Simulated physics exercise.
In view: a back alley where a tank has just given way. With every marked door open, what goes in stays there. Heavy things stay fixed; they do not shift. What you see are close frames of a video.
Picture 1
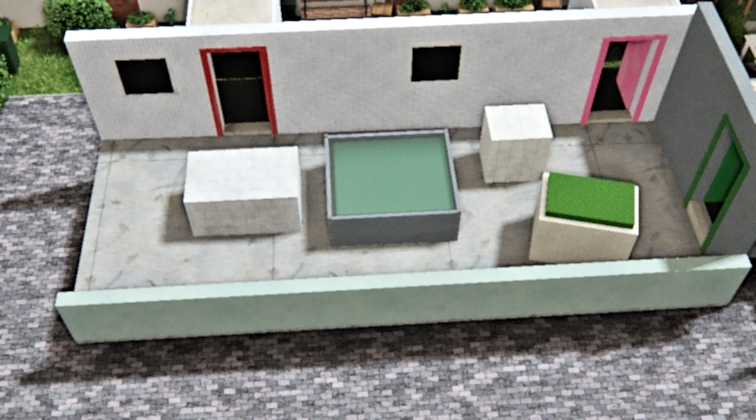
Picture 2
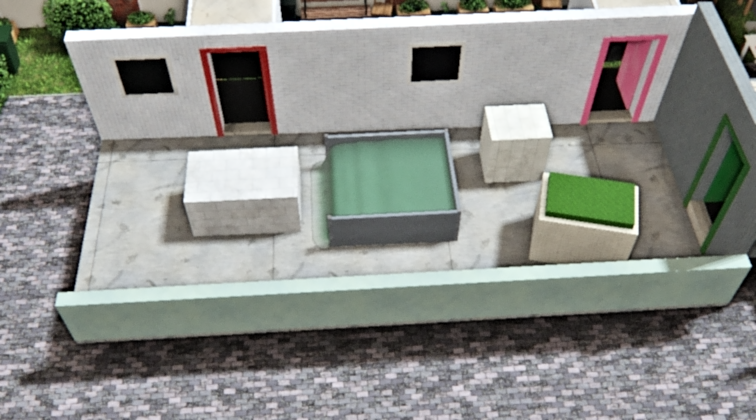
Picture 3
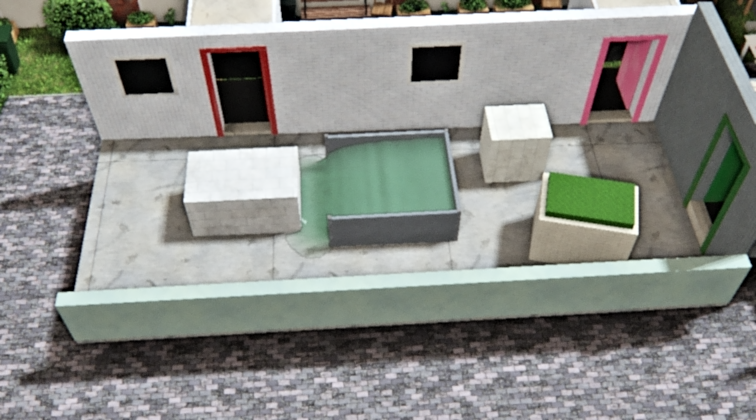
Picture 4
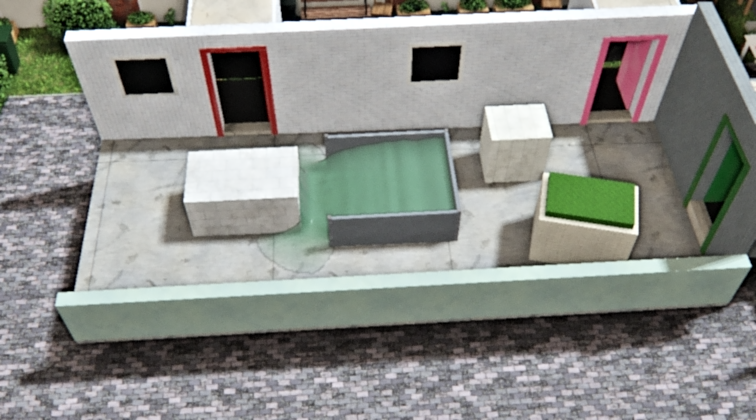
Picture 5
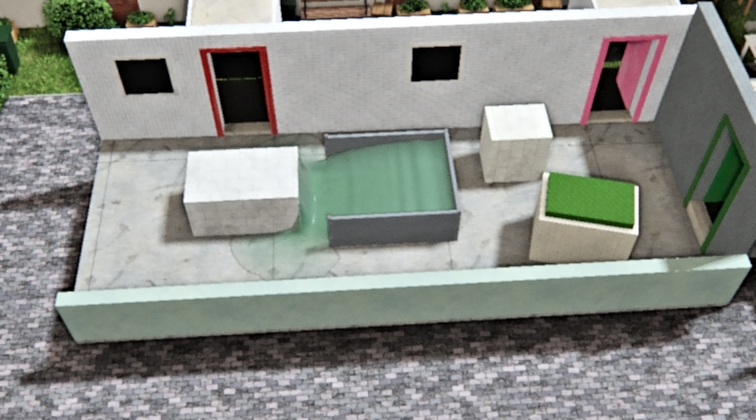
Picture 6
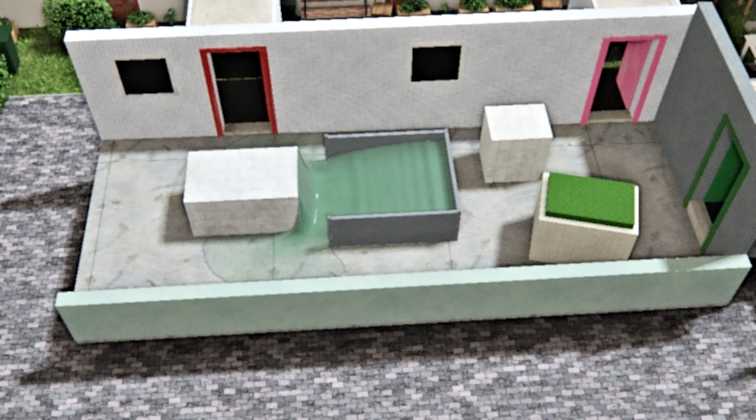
Grey-walled tank of green water losing its left side, the water pouring out leftward against a white block and spreading across the floor.
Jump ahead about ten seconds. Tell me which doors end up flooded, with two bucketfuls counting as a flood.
Here is how it goes: The pink door escapes flooding; the red door ends up flooded; the green door escapes flooding.
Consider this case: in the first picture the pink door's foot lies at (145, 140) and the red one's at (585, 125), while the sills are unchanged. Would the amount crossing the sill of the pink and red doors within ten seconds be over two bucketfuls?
The pink one falls short, the red one falls short.
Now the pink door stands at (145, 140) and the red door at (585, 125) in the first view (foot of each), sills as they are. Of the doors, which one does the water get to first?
It's the one in pink.
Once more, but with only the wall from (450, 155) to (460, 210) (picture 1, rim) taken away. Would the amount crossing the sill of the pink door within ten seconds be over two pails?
Well, I'd say the pink door gets more.
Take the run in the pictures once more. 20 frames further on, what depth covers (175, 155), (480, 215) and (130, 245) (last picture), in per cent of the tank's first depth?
Respectively 8, 0 and 6 per cent.
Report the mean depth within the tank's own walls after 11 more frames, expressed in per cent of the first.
About 48 %.
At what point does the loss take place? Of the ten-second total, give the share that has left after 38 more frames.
Share gone: About 75 %.
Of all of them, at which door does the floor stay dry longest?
Going by the pictures, I'd say the green door.
A moment on, water covers 30 % of the floor; the pink door not reached, the red door under two buckets in, the green door not reached.
Next, water covers 45 % of the floor; the pink door not reached, the red door over two buckets in, the green door not reached.
Then, water covers 60 % of the floor; the pink door not reached, the red door far over two buckets in, the green door not reached.
Later, water covers 75 % of the floor; the pink door wet at the sill, nothing in, the red door far over two buckets in, the green door not reached.
In the end, water covers 85 % of the floor; the pink door wet at the sill, nothing in, the red door far over two buckets in, the green door wet at the sill, nothing in.
